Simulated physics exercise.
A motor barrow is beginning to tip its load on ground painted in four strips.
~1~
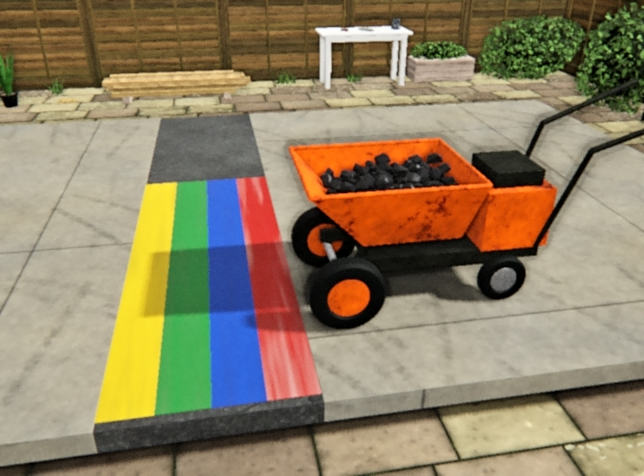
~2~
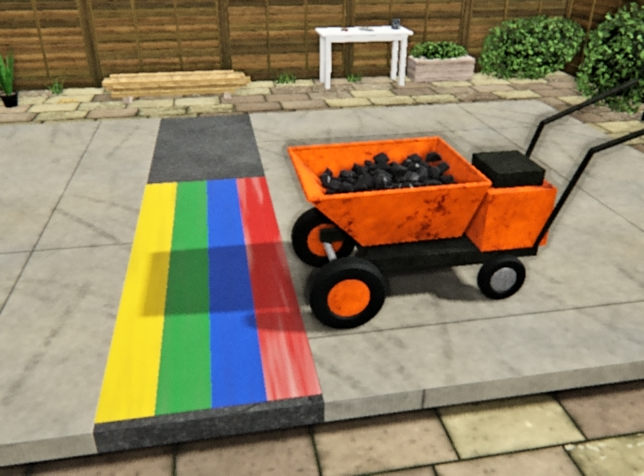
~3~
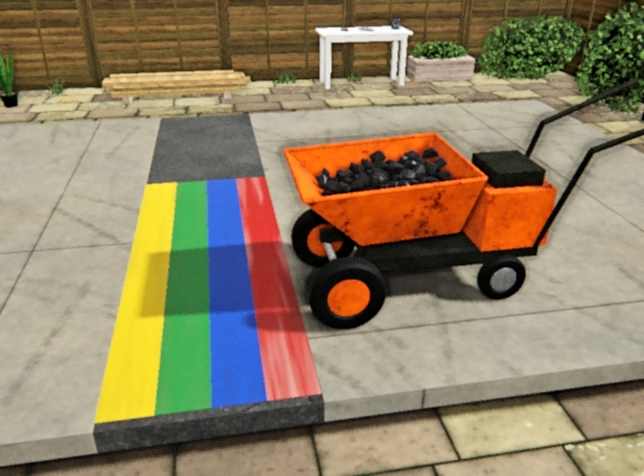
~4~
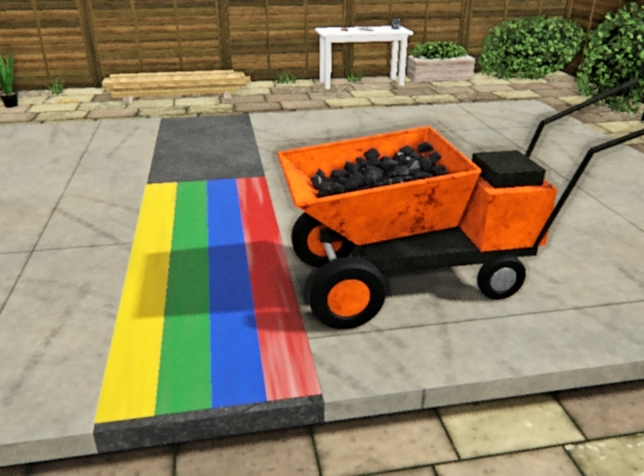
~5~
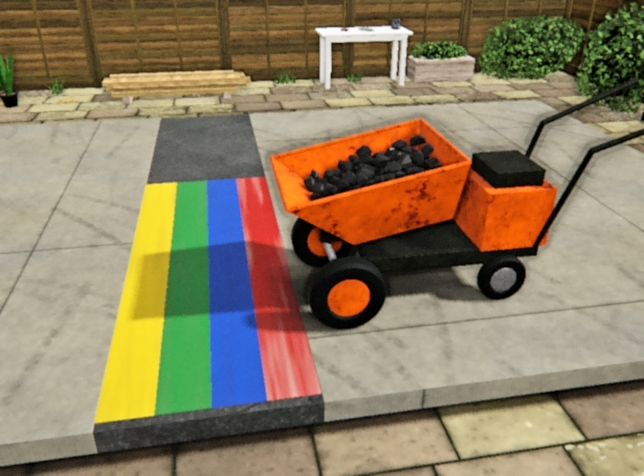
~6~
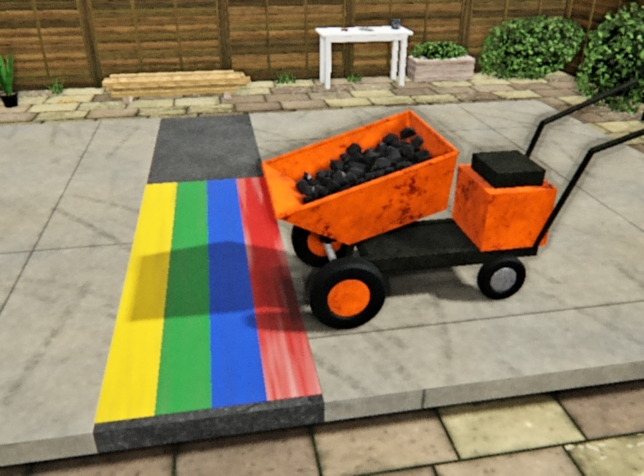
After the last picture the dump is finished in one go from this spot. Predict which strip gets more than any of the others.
The green strip gets the most.
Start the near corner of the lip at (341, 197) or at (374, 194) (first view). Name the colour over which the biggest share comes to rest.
First the strip in blue, then the blue one.
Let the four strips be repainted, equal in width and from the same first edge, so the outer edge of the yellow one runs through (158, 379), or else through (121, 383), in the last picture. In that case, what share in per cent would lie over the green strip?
In order, 20 % and 30 %.
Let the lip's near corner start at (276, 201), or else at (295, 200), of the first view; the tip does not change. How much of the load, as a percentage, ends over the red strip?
0 % then 0 %.
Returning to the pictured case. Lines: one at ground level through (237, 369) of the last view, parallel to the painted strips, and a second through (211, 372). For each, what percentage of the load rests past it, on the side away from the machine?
Estimate: 80 %, then 70 %.
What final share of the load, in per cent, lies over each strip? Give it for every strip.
In per cent, approximately: Red 0, blue 15, green 40, yellow 25.
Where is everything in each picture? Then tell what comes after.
The first frame shows lip of the skip near (311, 199), level; top of the load near (402, 184), lumps of coal; red strip near (287, 359); blue strip near (237, 365); green strip near (184, 371); yellow strip near (131, 377).
The second frame shows lip of the skip near (309, 200), level; top of the load near (401, 183).
The third frame shows lip of the skip near (304, 202), tipped barely; top of the load near (398, 181).
The fourth frame shows lip of the skip near (297, 205), tipped a little; top of the load near (408, 173).
The fifth frame shows lip of the skip near (288, 210), tipped a little; top of the load near (401, 169).
The sixth frame shows lip of the skip near (277, 217), tipped clearly; top of the load near (391, 164); red strip near (287, 359); blue strip near (237, 365); green strip near (184, 371); yellow strip near (131, 377).
Shortly afterwards, skip tipped steeply; the whole lot in the skip.
Next, skip tipped right over; near two thirds in the skip; a little over the blue strip; near a quarter over the green strip; only a few over the yellow strip; only a few falling.
Some moments later, skip tipped right over; near a quarter in the skip; a little over the blue strip; near a third over the green strip; near a quarter over the yellow strip; a little off the paint.
In the end, skip tipped right over; near a quarter in the skip; none at all over the red strip; a little over the blue strip; near a third over the green strip; near a quarter over the yellow strip; a little off the paint.
